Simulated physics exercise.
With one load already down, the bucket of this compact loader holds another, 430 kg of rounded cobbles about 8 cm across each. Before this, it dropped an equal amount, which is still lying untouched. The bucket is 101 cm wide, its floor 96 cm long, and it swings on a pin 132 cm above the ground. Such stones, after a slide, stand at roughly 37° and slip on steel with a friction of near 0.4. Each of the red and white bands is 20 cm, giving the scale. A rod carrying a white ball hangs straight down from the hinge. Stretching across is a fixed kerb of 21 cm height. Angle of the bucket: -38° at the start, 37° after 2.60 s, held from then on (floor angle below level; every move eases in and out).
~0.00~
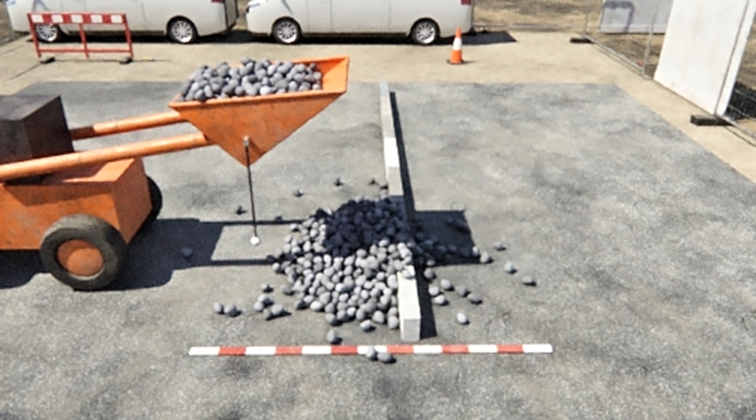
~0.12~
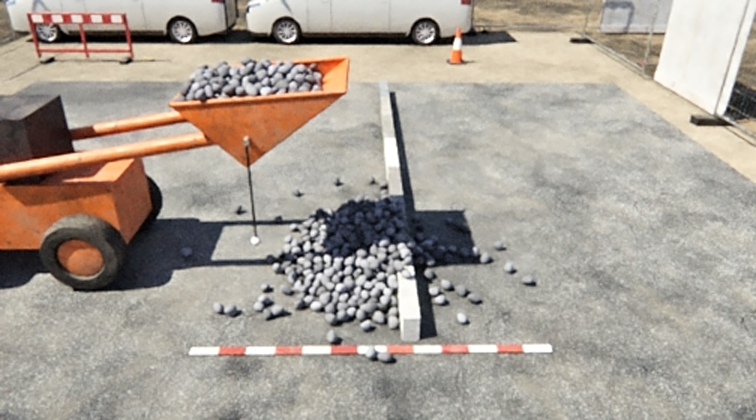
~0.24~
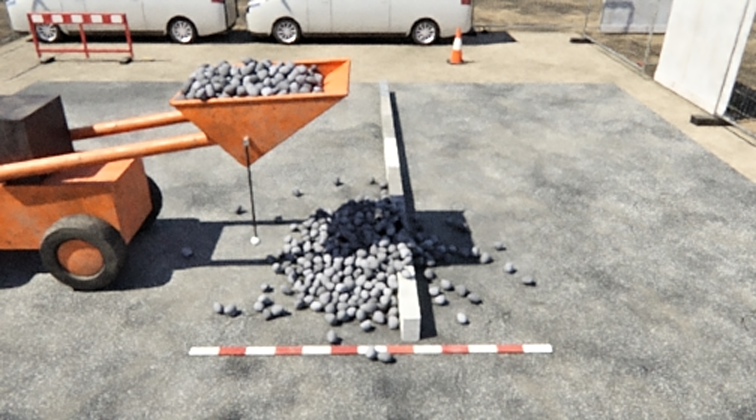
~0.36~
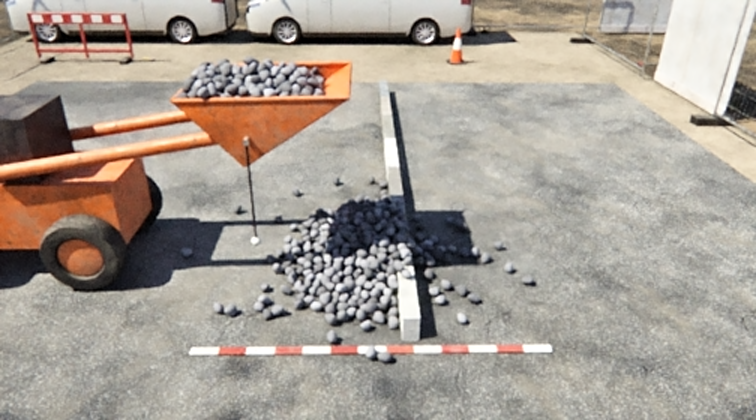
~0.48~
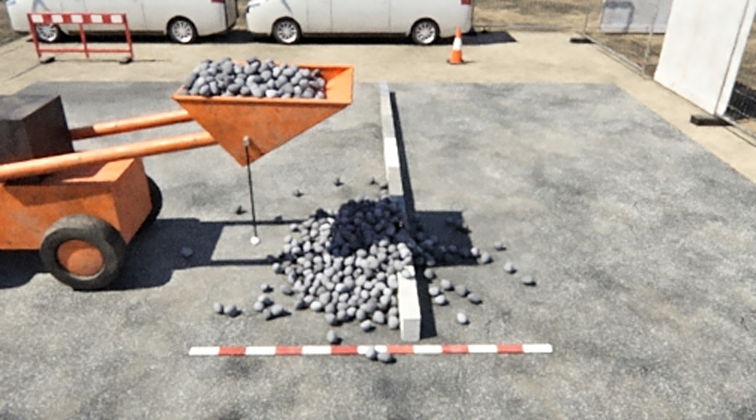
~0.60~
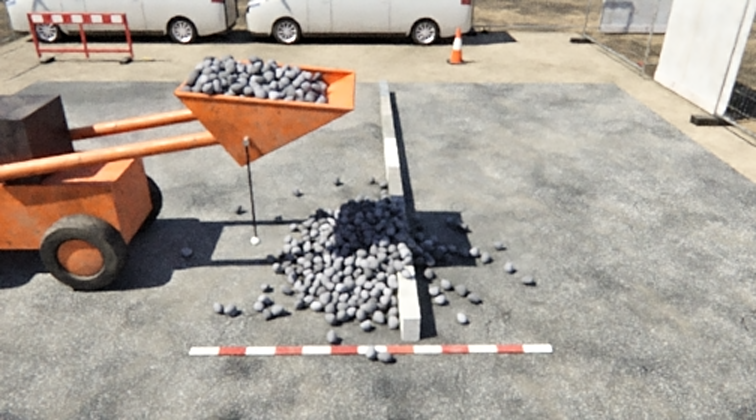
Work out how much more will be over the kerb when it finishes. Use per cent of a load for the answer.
Around 30 out of 100.
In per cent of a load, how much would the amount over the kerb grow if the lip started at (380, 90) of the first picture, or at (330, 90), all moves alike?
Near 70 per cent from the first place, 15 from the second.
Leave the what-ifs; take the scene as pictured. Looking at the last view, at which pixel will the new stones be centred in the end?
They end up centred around (373, 237).
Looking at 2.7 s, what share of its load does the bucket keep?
That works out to about 15 %.
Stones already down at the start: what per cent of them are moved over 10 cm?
I'd put it at about 15 per cent.
After 2.0 s the floor is at 25°; in per cent of one load, 91 in the bucket, 104 on this side of the kerb, 6 over the kerb; the foremost stones are at (484, 250).
After 2.7 s the floor is at 37°; in per cent of one load, 17 in the bucket, 166 on this side of the kerb, 18 over the kerb; the foremost stones are at (487, 248).
After 3.0 s the floor is at 37°; in per cent of one load, 0 in the bucket, 173 on this side of the kerb, 27 over the kerb; the foremost stones are at (506, 254).
After 5.7 s the floor is at 37°; in per cent of one load, 0 in the bucket, 164 on this side of the kerb, 36 over the kerb; the foremost stones are at (522, 256). Net gain over the kerb, 30.
